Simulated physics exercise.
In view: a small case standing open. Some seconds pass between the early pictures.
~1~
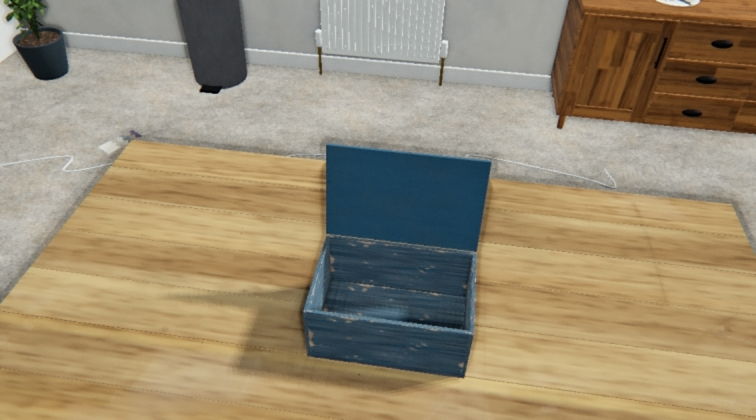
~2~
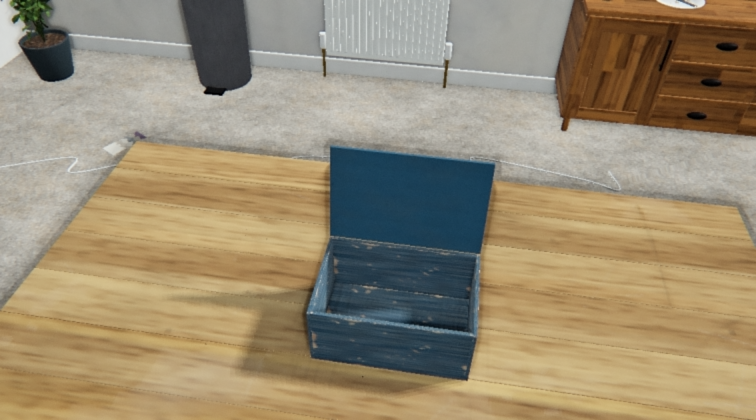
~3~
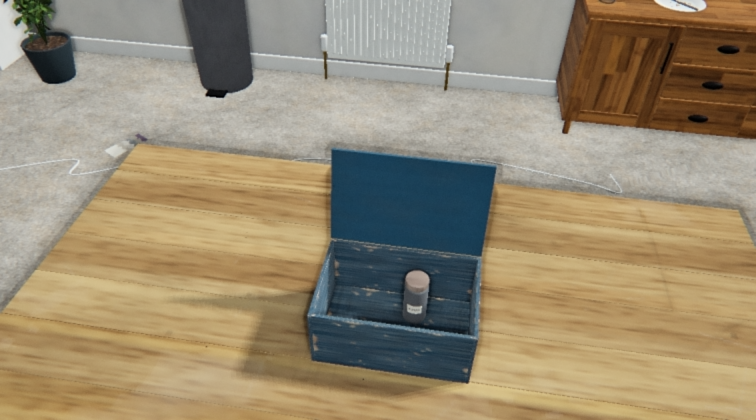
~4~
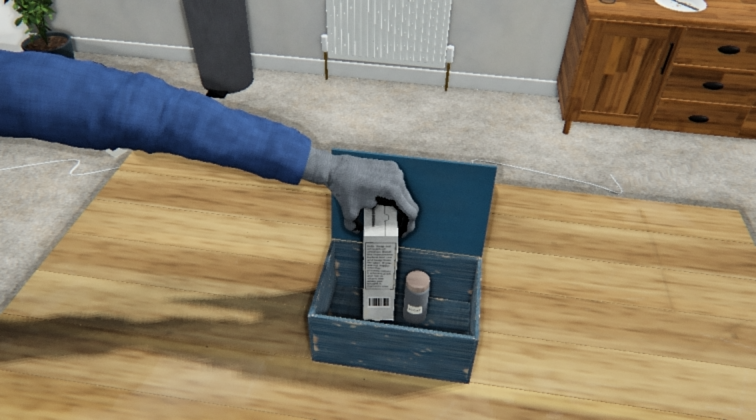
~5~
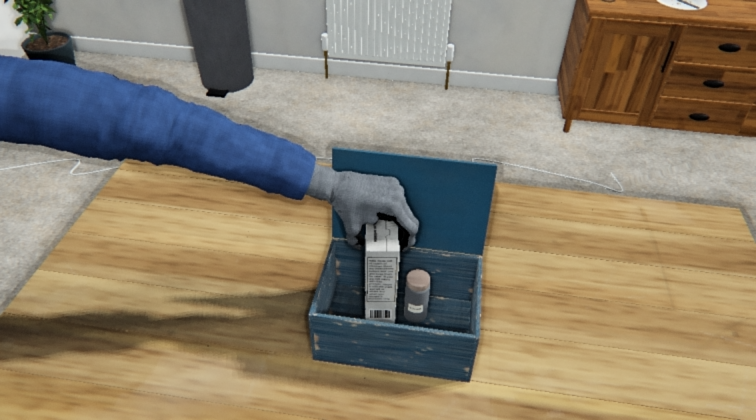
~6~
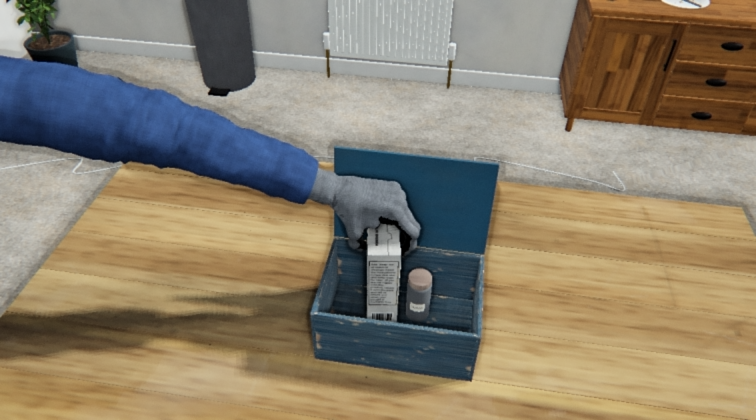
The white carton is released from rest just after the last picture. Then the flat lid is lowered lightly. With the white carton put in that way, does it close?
As it turns out, it stays ajar.
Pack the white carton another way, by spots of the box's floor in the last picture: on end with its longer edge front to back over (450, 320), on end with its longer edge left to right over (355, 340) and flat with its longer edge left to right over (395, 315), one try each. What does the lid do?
In the first case it is held up; in the second case it stays ajar; in the third case it closes.
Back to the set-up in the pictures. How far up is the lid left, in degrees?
Some 40° above the rim.
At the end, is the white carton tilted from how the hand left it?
It ends up tilted.
Then, 1.20 s on from there, lid 80° above the rim.
Then, 2.10 s on from there, lid 59° above the rim; white carton turned 11° from how it was put near (383, 285).
Then, 3.10 s on from there, lid 40° above the rim; white carton turned 28° from how it was put near (382, 297).
In the end, lid 40° above the rim; moved from the start, white carton; grey shaker unmoved. At the end, from the last picture's camera, white carton near (382, 297).
